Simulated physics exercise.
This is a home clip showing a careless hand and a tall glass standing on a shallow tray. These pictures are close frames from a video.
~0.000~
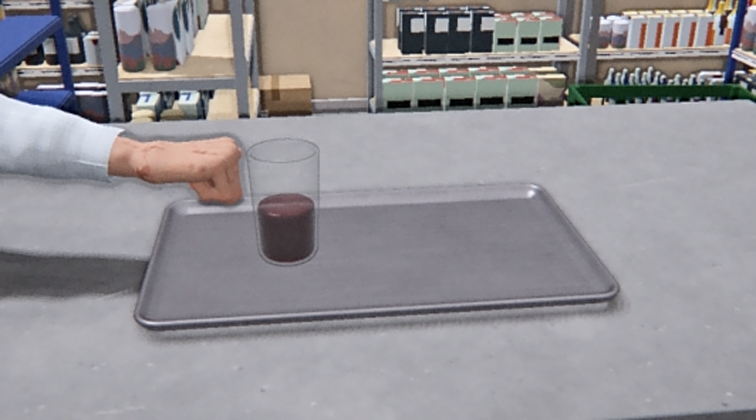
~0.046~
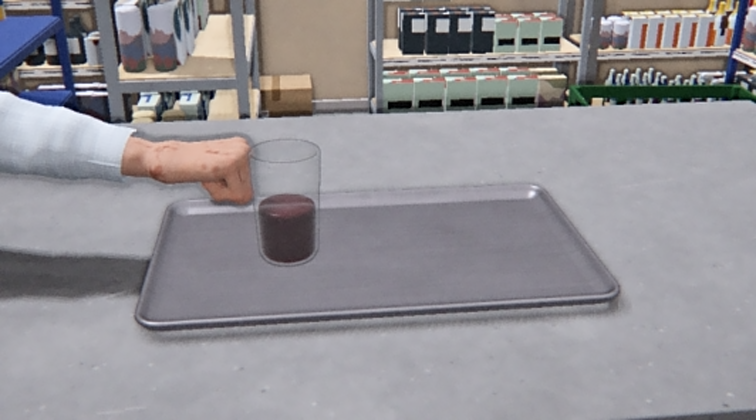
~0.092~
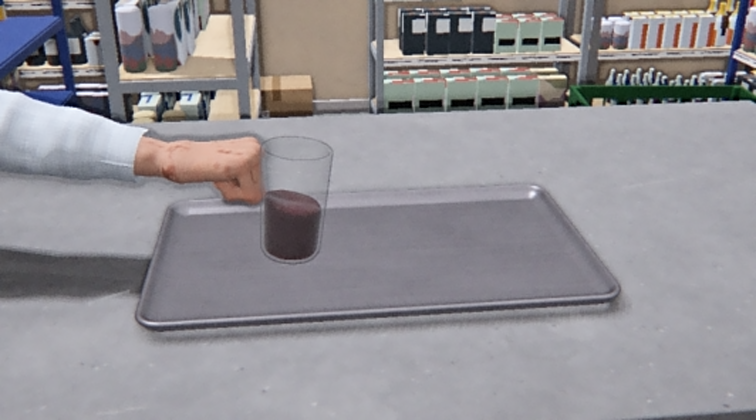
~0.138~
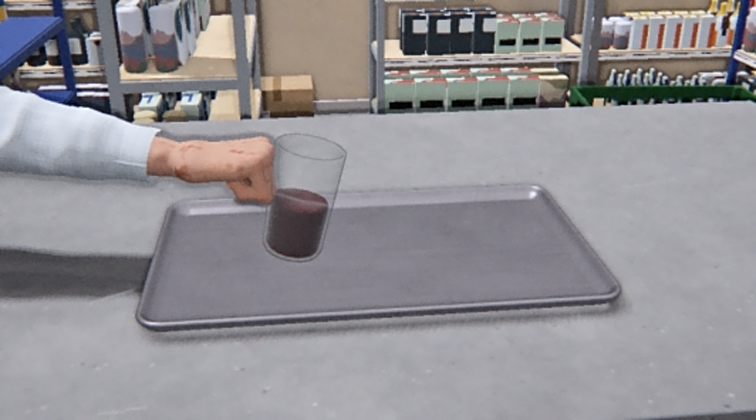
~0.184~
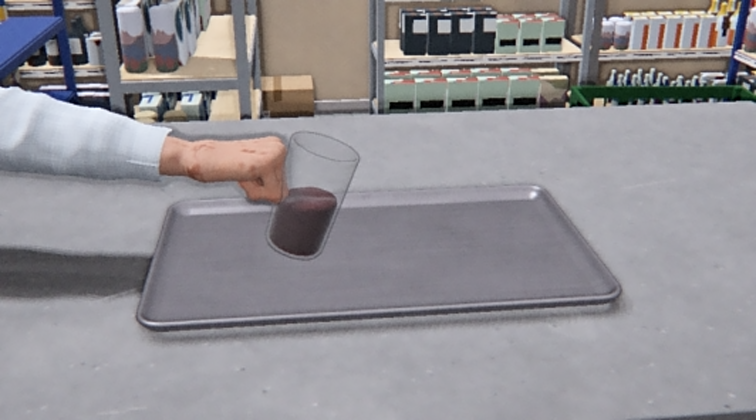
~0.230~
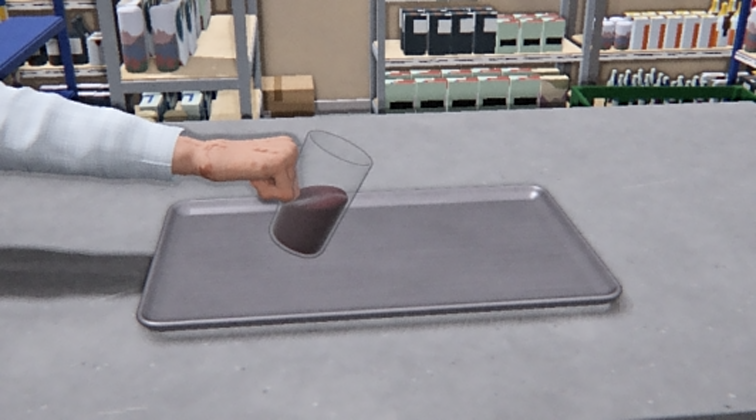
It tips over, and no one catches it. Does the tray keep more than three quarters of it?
No - off the tray: Over a quarter.
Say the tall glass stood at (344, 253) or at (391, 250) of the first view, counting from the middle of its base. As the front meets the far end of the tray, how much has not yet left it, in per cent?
Close to 75 in a hundred, and close to 85 in a hundred.
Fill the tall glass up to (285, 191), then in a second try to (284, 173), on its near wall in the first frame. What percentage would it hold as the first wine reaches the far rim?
About 65 per cent first, then about 60 per cent.
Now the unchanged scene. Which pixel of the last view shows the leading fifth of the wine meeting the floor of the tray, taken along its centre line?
About (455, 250).
A moment on, the tall glass is falling and 100 per cent is in the glass, 0 on the tray and 0 above or beyond its rim.
Next, the tall glass lies on its side and 91 per cent is in the glass, 6 on the tray and 3 above or beyond its rim.
Then the tall glass lies on its side and 47 per cent is in the glass, 49 on the tray and 4 above or beyond its rim.
Later the tall glass lies on its side and 24 per cent is in the glass, 37 on the tray and 39 above or beyond its rim.
In the end 59 per cent is held by tray and glass, 41 is off the tray.
